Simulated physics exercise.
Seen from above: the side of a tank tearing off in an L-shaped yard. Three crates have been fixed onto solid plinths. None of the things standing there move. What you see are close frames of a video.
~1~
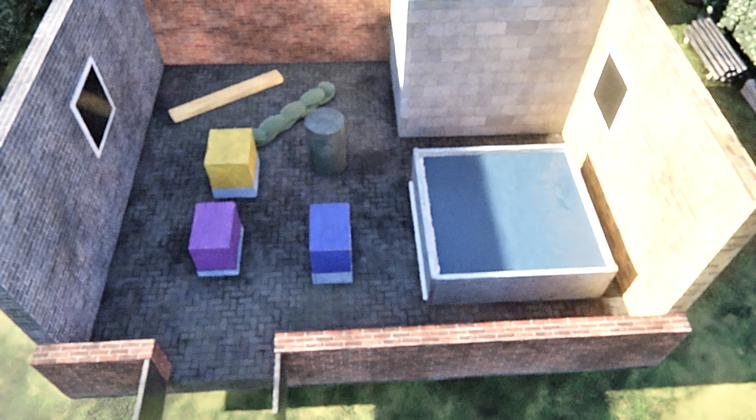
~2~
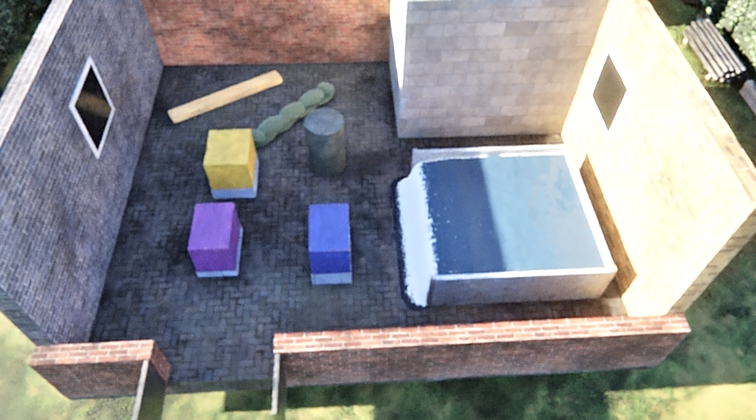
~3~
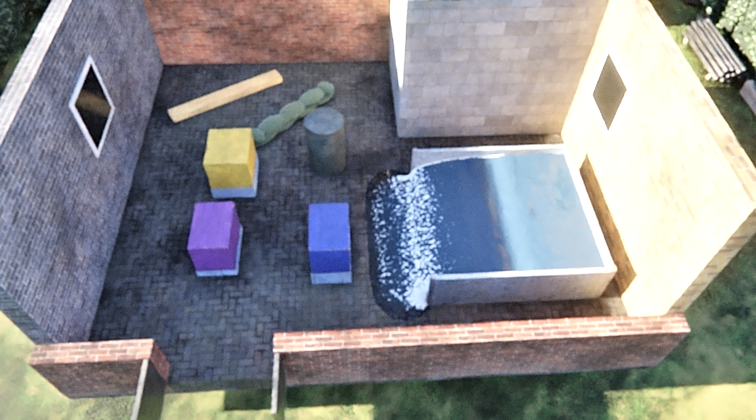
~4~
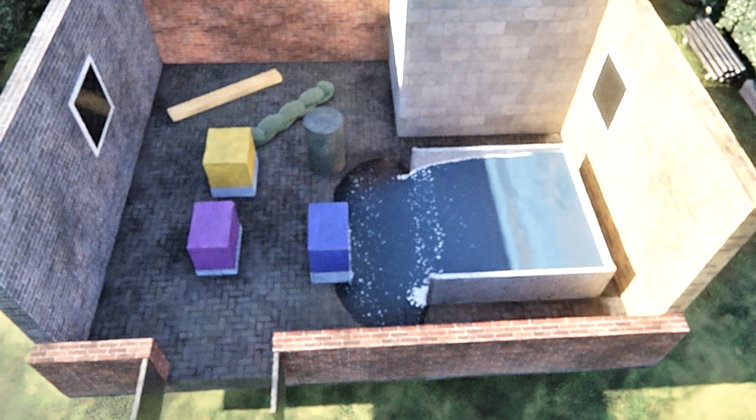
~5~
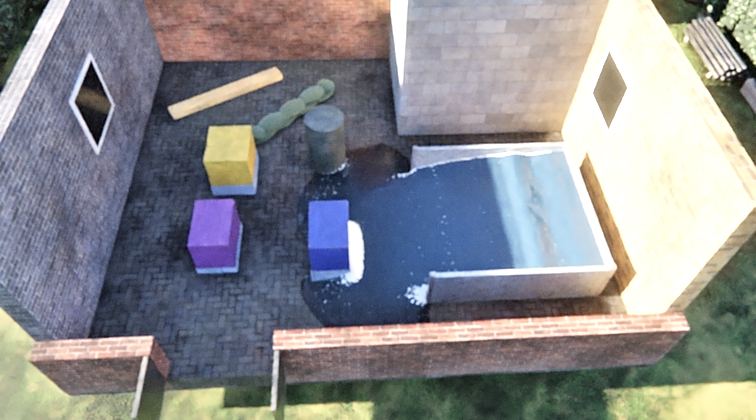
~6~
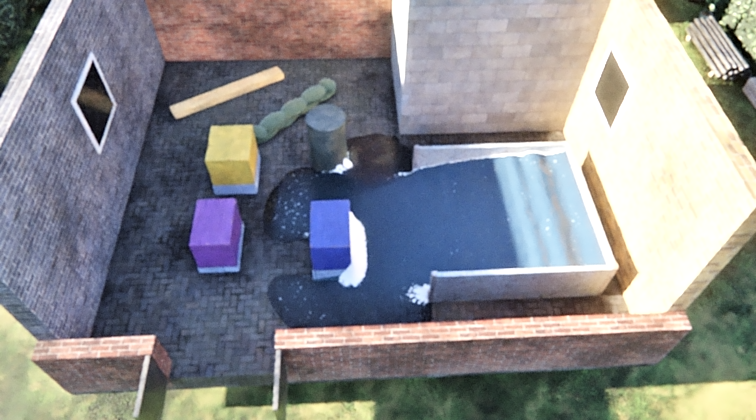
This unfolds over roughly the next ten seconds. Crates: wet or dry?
Yellow crate, wet; purple crate, wet; blue crate, wet.
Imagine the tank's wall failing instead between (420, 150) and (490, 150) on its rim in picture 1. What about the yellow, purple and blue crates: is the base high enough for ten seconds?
The yellow crate is not reached; the purple crate is reached; the blue crate is not reached.
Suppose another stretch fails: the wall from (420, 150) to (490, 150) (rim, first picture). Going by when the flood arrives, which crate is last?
The crate marked purple.
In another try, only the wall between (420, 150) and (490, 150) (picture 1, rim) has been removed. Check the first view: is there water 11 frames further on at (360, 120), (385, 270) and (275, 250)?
The first comes out soaked, the second untouched, the third untouched.
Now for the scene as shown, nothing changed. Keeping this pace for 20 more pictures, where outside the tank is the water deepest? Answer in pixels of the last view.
That would be (383, 62).
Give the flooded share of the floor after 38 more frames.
My estimate is near 90 per cent.
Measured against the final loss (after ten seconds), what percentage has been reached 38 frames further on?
Somewhere around 60 per cent, I'd say.
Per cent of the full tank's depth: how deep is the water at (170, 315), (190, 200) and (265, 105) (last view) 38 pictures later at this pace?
My figures are about 18, 16 and 20 percent.
A moment on, water covers 35 % of the floor; the yellow crate water round its plinth, the purple crate water round its plinth, the blue crate water round its plinth.
Next, water covers 55 % of the floor; the yellow crate water round its plinth, the purple crate water round its plinth, the blue crate water round its plinth.
Then, water covers 75 % of the floor; the yellow crate water round its plinth, the purple crate water round its plinth, the blue crate water round its plinth.
Later, water covers 90 % of the floor; the yellow crate water round its plinth, the purple crate water round its plinth, the blue crate water round its plinth.
In the end, water covers 95 % of the floor; the yellow crate was topped, the purple crate was topped, the blue crate was topped.
